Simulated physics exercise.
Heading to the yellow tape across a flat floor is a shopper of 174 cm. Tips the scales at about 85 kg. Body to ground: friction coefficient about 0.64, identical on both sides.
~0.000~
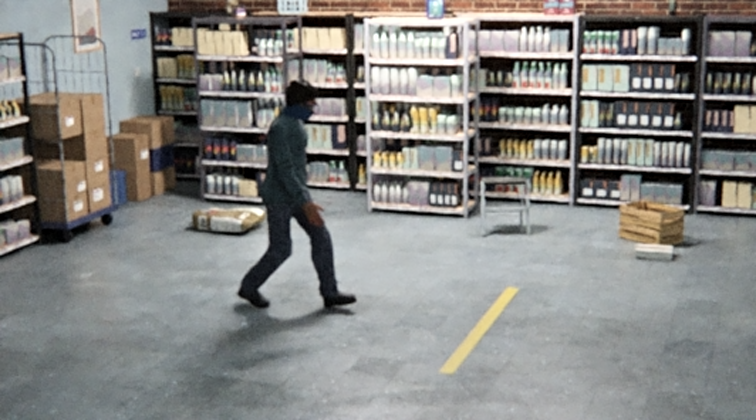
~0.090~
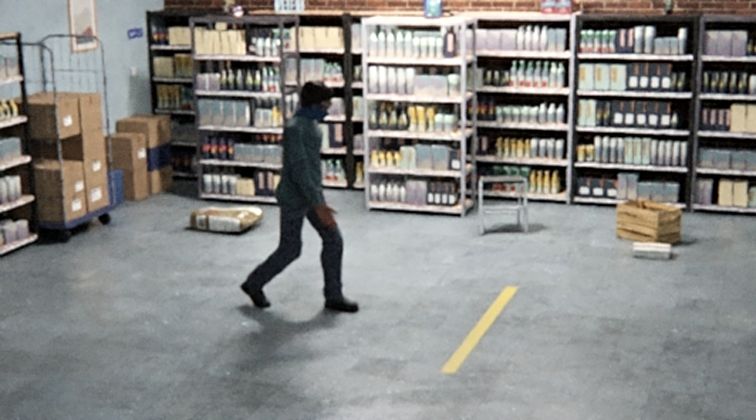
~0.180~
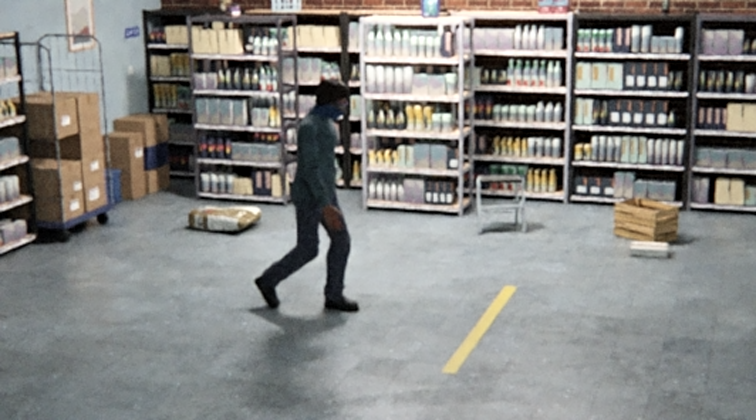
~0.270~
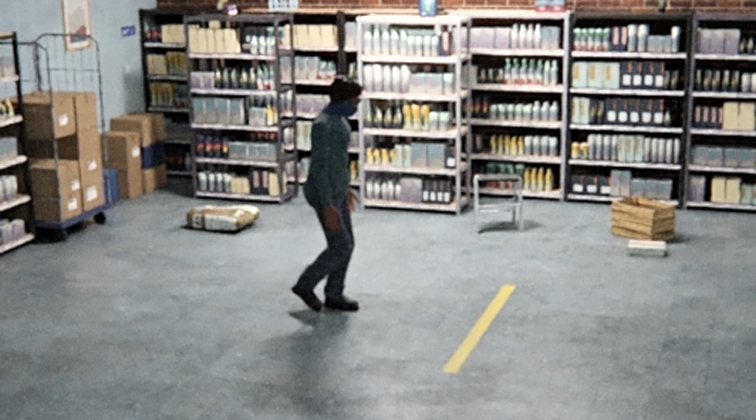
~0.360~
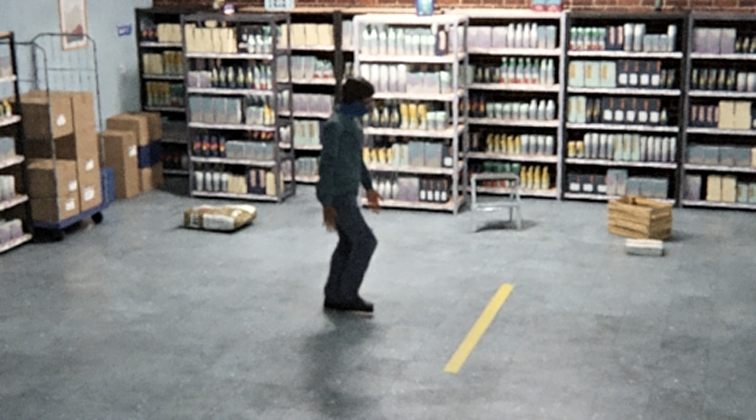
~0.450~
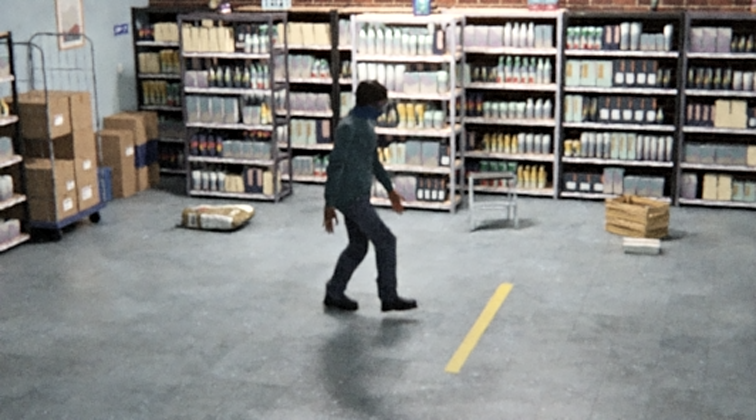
Person in dark clothes and a blue face covering walking left to right across a grey floor past stocked shelves, arms swinging.
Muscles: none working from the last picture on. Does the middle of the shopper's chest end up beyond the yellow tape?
Yes.
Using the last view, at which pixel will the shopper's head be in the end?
Around (521, 339).
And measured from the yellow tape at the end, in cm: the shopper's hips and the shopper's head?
The shopper's hips ends 20 cm short, and the shopper's head ends 40 cm past.
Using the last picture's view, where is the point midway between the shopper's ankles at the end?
I'd put it at roughly (398, 317).
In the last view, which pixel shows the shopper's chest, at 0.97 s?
(433, 243).
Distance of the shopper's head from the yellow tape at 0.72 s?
It is roughly 55 cm short of the mark.
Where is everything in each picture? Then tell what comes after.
In the first frame, shopper's chest (287, 142), shopper's hips (285, 190), yellow tape (475, 340).
In the second frame, shopper's chest (301, 143), shopper's hips (300, 190); hips 11 cm further on.
In the third frame, shopper's chest (316, 141), shopper's hips (314, 189); hips 22 cm further on.
In the fourth frame, shopper's chest (329, 140), shopper's hips (327, 187); hips 32 cm further on.
In the fifth frame, shopper's chest (342, 140), shopper's hips (339, 187); hips 41 cm further on.
In the sixth frame, shopper's chest (354, 143), shopper's hips (351, 190), yellow tape (475, 338); hips 50 cm further on. Speed about 1.1 m/s.
After 0.72 s the shopper's chest is 62 cm short of the yellow tape, near (396, 191) in the last picture's view; the shopper's hips 68 cm short of the yellow tape.
After 0.97 s the shopper's chest is 33 cm short of the yellow tape, near (433, 243) in the last picture's view.
After 1.27 s the shopper's chest is 8 cm past the yellow tape, near (481, 297) in the last picture's view.
At rest, 3.3 s, shopper's hips stop short of the yellow tape; shopper's head crosses the yellow tape; shopper's chest crosses the yellow tape.
